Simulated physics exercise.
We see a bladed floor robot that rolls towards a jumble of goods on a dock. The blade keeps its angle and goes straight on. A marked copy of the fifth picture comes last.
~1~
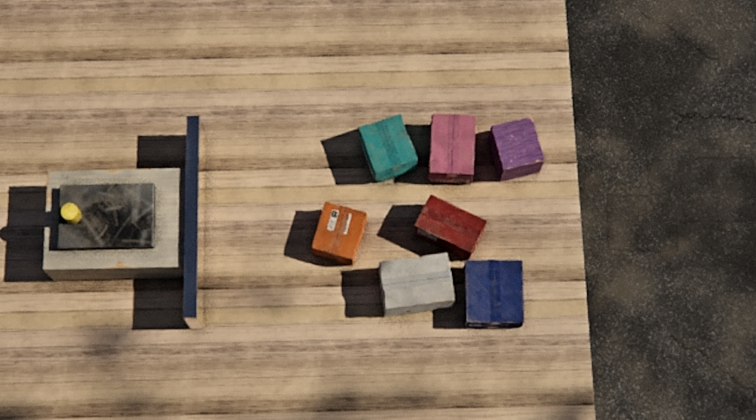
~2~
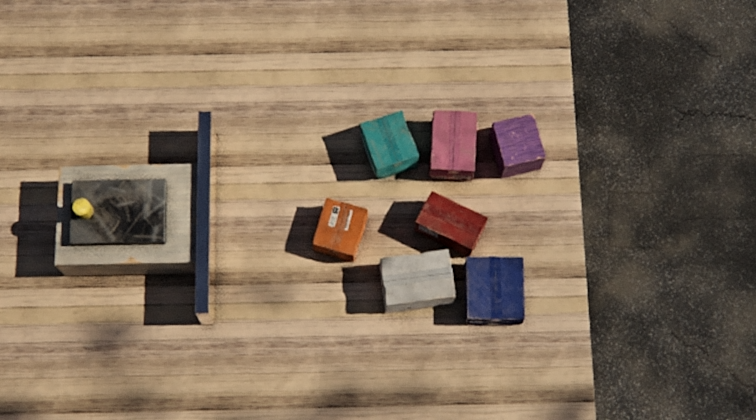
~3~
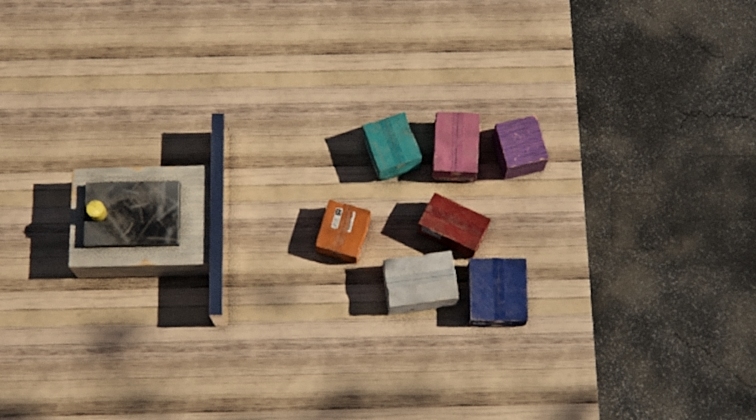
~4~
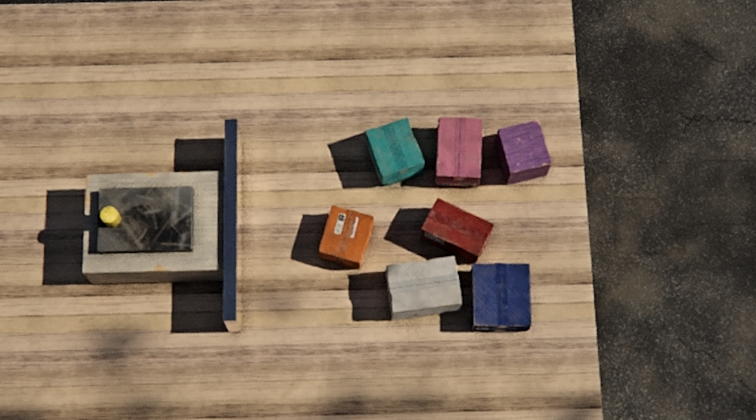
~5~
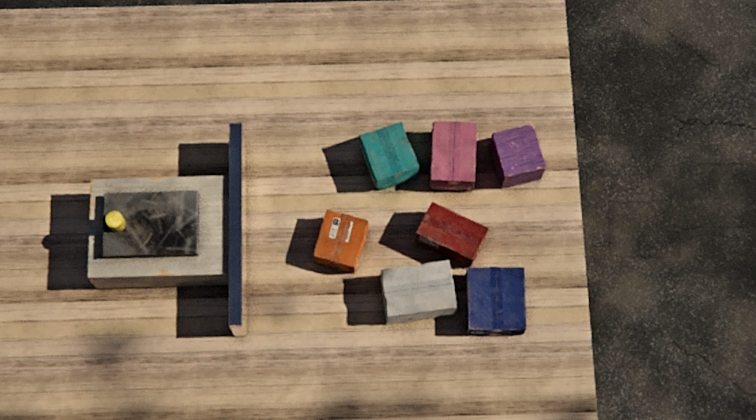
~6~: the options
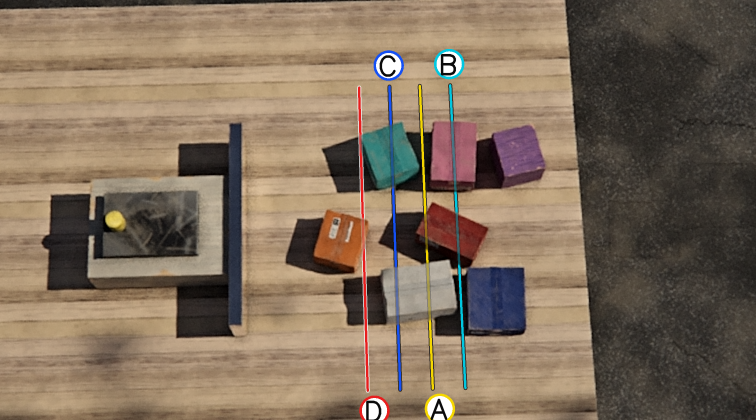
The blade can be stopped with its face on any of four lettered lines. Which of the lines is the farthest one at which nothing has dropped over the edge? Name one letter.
No farther than B.
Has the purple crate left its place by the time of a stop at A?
By then, yes.
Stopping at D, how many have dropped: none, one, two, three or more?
In all, none.
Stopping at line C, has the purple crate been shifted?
No.
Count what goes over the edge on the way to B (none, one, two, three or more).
By then, none.
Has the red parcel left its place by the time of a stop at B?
Yes.
On the copy, A at (426, 232); B at (458, 231); C at (395, 233); D at (363, 234).
On B. First, robot (238, 222); orange parcel (347, 240); purple crate (517, 156).
Then, robot (318, 220); blue box (501, 301); red parcel (481, 233).
Finally, robot (378, 218); purple crate (565, 155); blue box (560, 299); nothing has fallen.
By contrast, A is safe but short; C is safe but short; D is safe but short.
